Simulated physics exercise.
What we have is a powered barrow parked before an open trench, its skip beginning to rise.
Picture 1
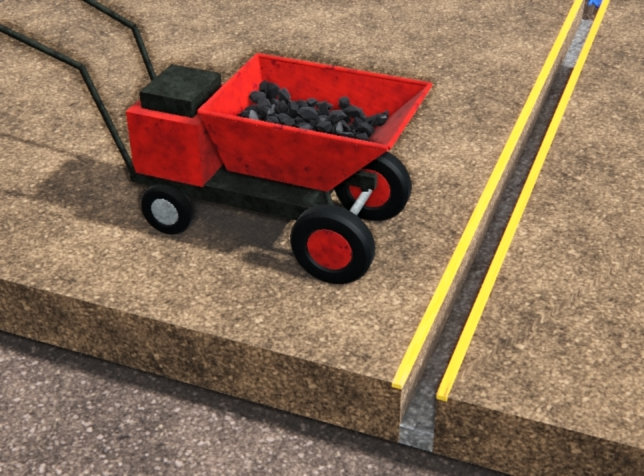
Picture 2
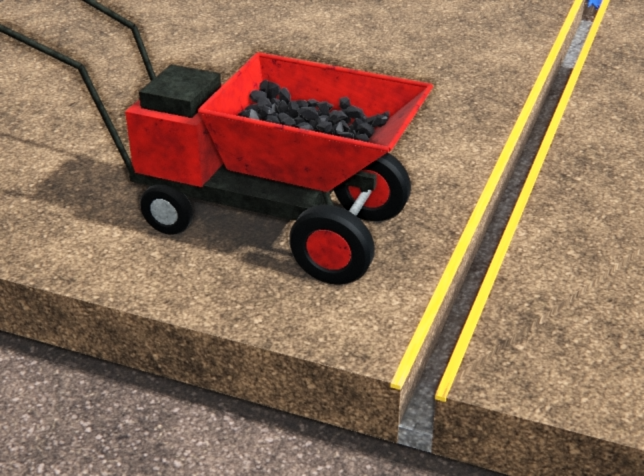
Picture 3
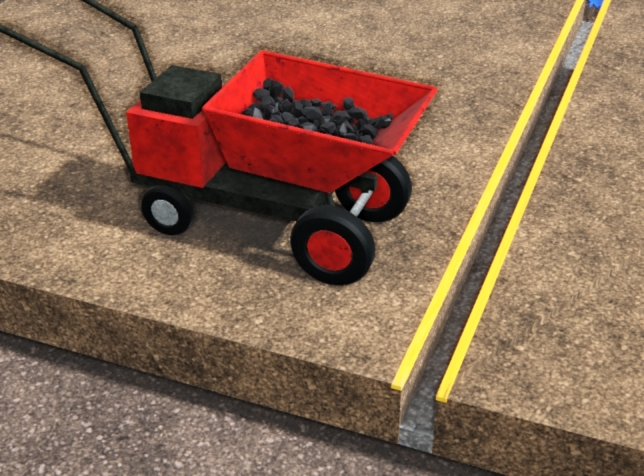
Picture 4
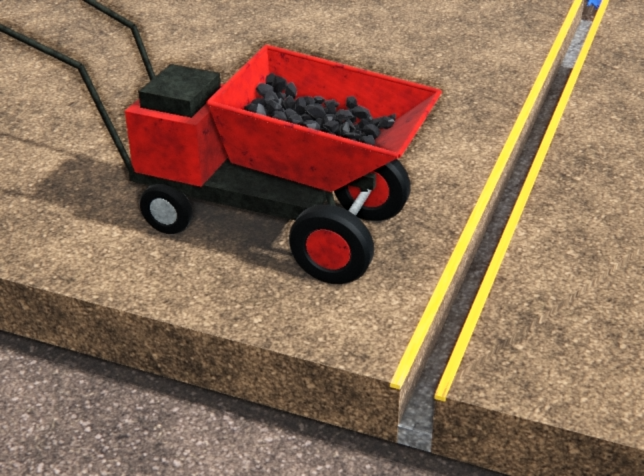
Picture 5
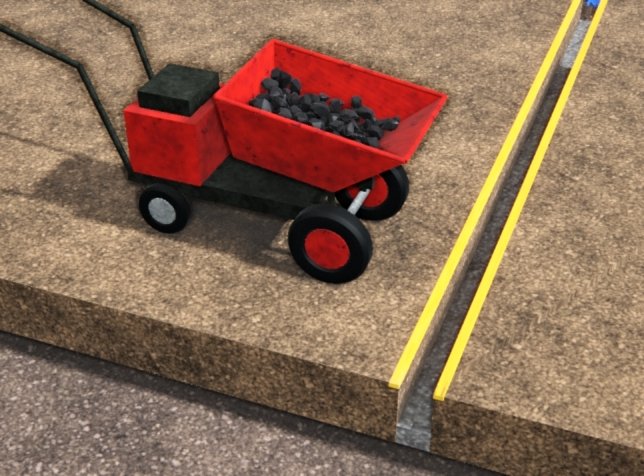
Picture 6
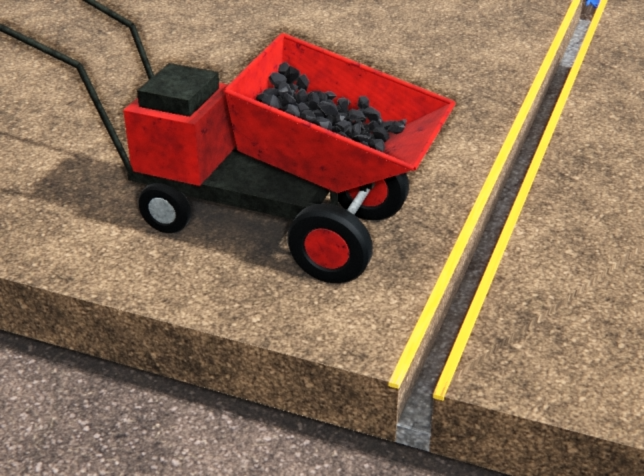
Red skip of a powered barrow, loaded with dark lumps, tilting slowly forward beside a narrow yellow-edged trench while its wheels stay still.
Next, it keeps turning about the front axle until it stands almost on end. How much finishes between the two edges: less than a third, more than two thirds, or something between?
Between the edges lies less than a third of the load.
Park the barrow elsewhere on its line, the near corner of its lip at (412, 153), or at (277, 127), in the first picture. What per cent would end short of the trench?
Near 0 % and 60 %.
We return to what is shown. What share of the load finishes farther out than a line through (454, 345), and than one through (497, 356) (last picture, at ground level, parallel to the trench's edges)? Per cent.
The first gives 80 %, the second 40 %.
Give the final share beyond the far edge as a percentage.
Near 75 %.
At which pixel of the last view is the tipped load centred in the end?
Roughly at (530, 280).
Shortly afterwards, skip tipped steeply; the whole lot in the skip.
Next, skip tipped steeply; the bulk in the skip; only a few in or heaped over the trench; a little beyond it.
Some moments later, skip tipped right over; near a quarter in the skip; only a few in or heaped over the trench; the bulk beyond it.
In the end, skip tipped right over; near a quarter in the skip; only a few in or heaped over the trench; the bulk beyond it.
